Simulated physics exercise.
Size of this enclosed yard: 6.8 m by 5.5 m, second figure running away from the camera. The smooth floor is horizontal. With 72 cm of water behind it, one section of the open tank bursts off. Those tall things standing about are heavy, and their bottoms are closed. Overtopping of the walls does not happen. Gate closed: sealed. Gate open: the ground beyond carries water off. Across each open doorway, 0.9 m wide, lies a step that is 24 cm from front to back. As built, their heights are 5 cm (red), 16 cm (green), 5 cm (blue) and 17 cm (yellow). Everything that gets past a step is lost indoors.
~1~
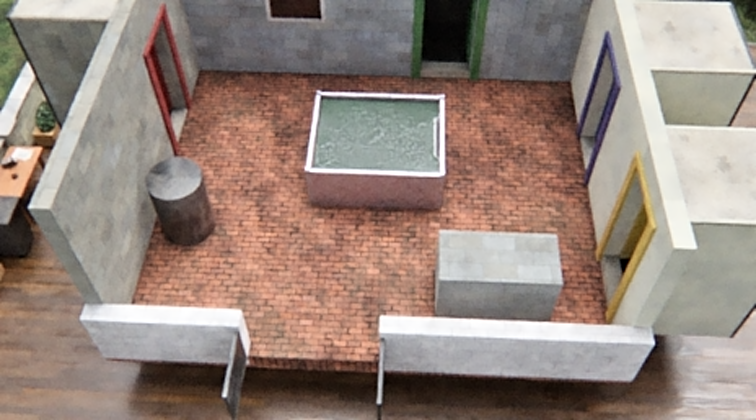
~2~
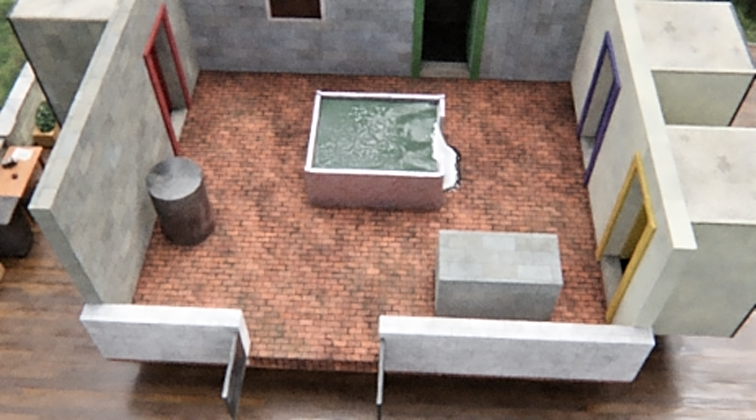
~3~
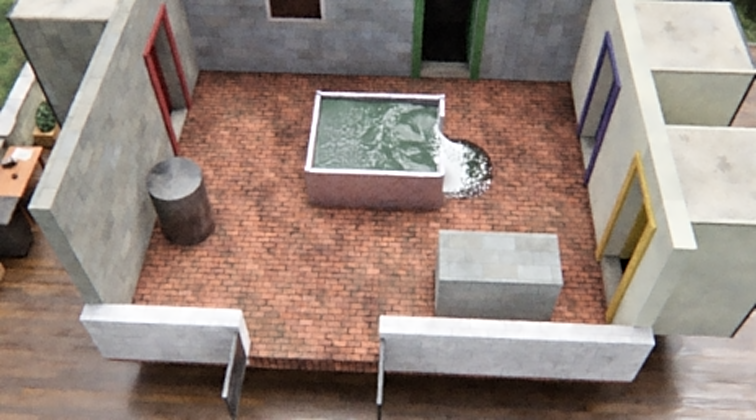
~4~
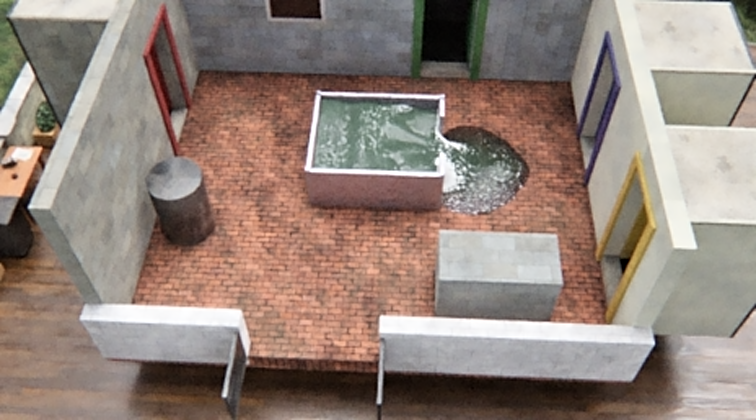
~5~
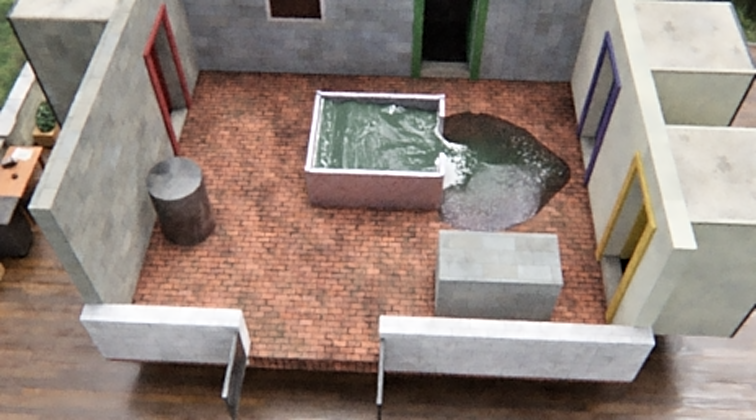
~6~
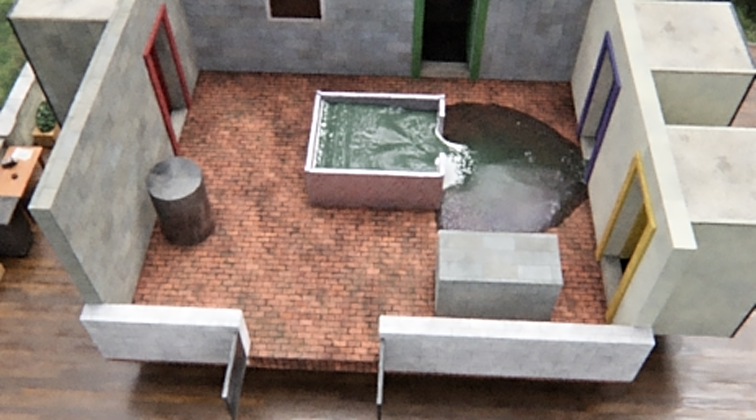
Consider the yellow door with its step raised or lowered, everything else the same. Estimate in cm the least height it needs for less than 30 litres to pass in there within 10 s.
I would say 9.5 cm.
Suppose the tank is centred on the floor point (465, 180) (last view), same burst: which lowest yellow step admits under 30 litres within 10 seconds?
Then close to 10.0 cm.
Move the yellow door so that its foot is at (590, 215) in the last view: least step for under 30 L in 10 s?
19 cm.
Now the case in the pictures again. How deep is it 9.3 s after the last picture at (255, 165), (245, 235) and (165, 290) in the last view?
Close to 4, 3 and 5 cm deep.
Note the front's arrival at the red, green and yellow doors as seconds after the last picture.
Red = 5.5 s, green = 0.8 s, yellow = 0.7 s.
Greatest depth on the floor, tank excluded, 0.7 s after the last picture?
Max depth: Near 38 cm.
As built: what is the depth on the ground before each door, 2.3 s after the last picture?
Depths in cm - red: 0, green: 5, blue: 18, yellow: 11.
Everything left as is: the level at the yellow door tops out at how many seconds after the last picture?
About 1.6 seconds.
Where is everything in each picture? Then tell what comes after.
In the first picture, the open tank at (378, 136) is whole and still, 72 cm deep; the yellow door at (622, 247) is dry.
In the second picture, water pours out at (438, 159) and has run 0.3 m, to (457, 182); about 11 cm deep outside, 72 cm at the back.
In the third picture, the front is at (487, 180), 0.8 m from the gap at (438, 159); 0.8 m2 of floor is wet, 72 cm left at the back.
In the fourth picture, water pours out at (438, 159) and has run 1.4 m, to (523, 176); about 7 cm deep outside, 72 cm at the back.
In the fifth picture, the front is at (564, 177), 2.1 m from the gap at (438, 158); 3.5 m2 of floor is wet, 66 cm left at the back.
In the sixth picture, the front is at (590, 174), 2.5 m from the gap at (438, 158); 5.0 m2 of floor is wet, 61 cm left at the back; the yellow door at (622, 247), 3.3 m from the gap, is still 1.3 m from the nearest water.
Then, 0.7 s after the last picture water covers 25 % of the floor, deepest (38 cm) near (446, 170); 7 cm at the yellow door, 0 litres in over its 17 cm step.
Then, 2.3 s after the last picture water covers 35 % of the floor, deepest (25 cm) near (446, 170); 11 cm at the yellow door, 0 litres in over its 17 cm step.
Then, 9.3 s after the last picture water covers 95 % of the floor, deepest (8 cm) near (591, 343); 8 cm at the yellow door, 0 litres in over its 17 cm step.
At the yellow door as built, the water peaked near 15 cm, 1.5 s after the last picture.
With a step of 8.5 cm, 43 litres would have come in within the 10 s; with 11.5 cm, 12 litres. So under 30 litres takes about 9.5 cm.
